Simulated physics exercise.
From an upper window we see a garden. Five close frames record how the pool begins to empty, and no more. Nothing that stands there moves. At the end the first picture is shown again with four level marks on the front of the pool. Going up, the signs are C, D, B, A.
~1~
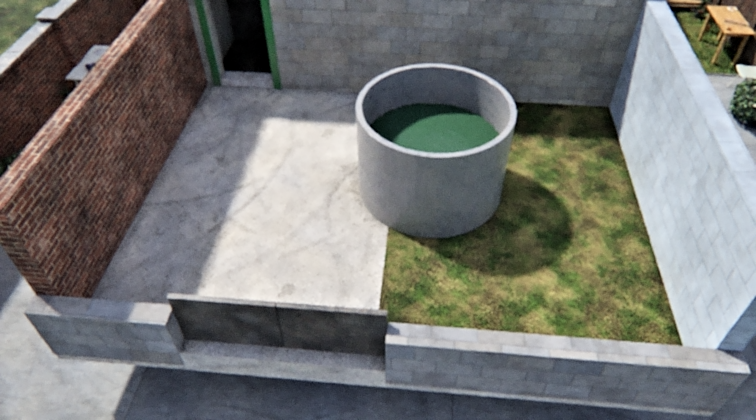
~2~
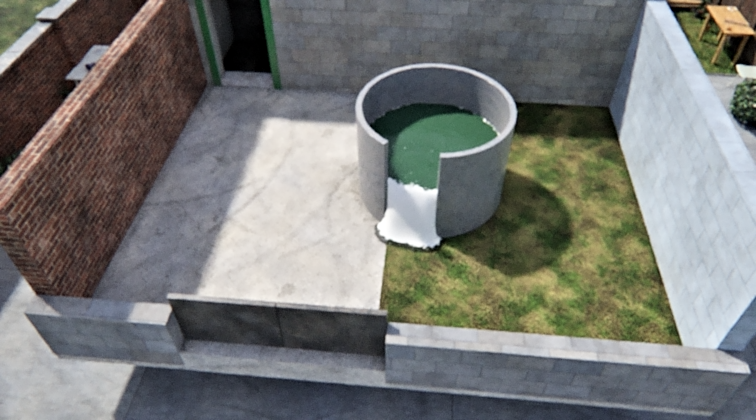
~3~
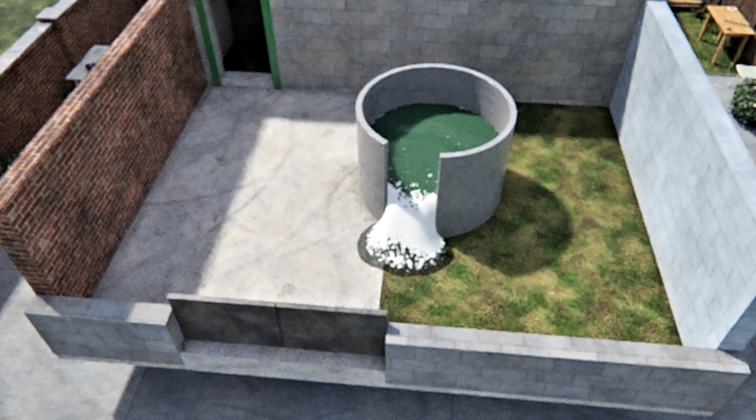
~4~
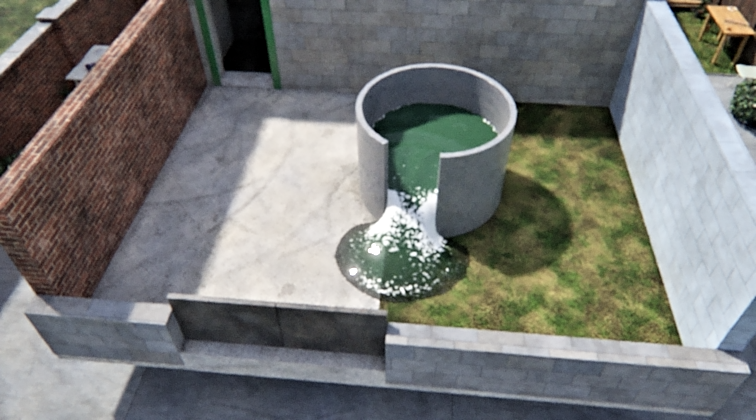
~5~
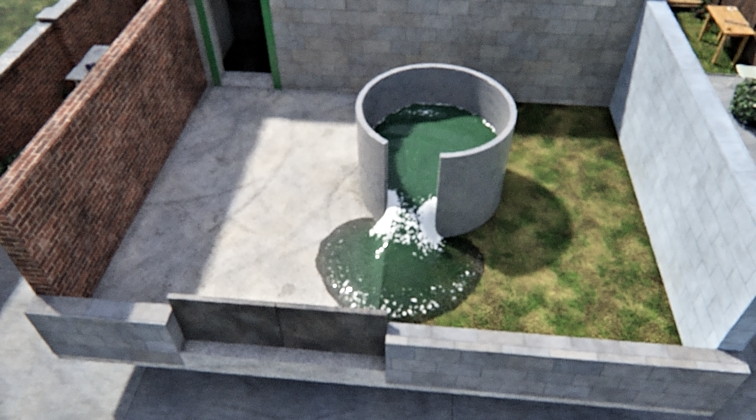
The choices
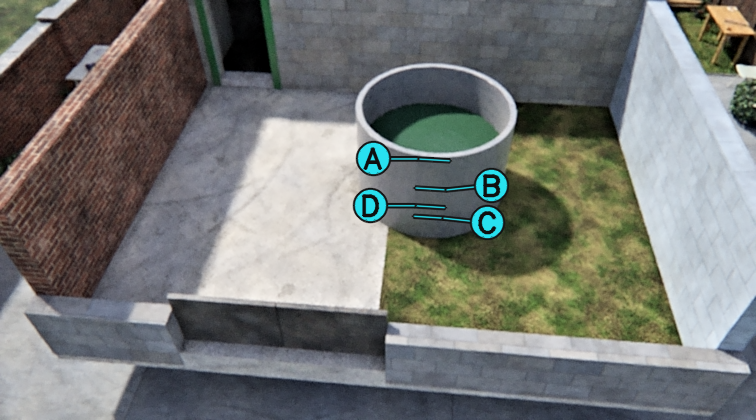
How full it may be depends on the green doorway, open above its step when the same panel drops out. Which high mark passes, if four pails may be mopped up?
It is B.
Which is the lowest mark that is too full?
That would be A.
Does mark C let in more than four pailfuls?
No, that is safe.
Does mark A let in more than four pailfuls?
Yes, it does.
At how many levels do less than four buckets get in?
Three of them.
On the marked copy, A at (433, 159); B at (431, 188); C at (428, 217); D at (429, 206); from the bottom up C, D, B, A.
Choosing A, about 10 bucketfuls get in.
Choosing B, a splash gets over, under a bucket.
Choosing C, nothing gets over.
Choosing D, nothing gets over.
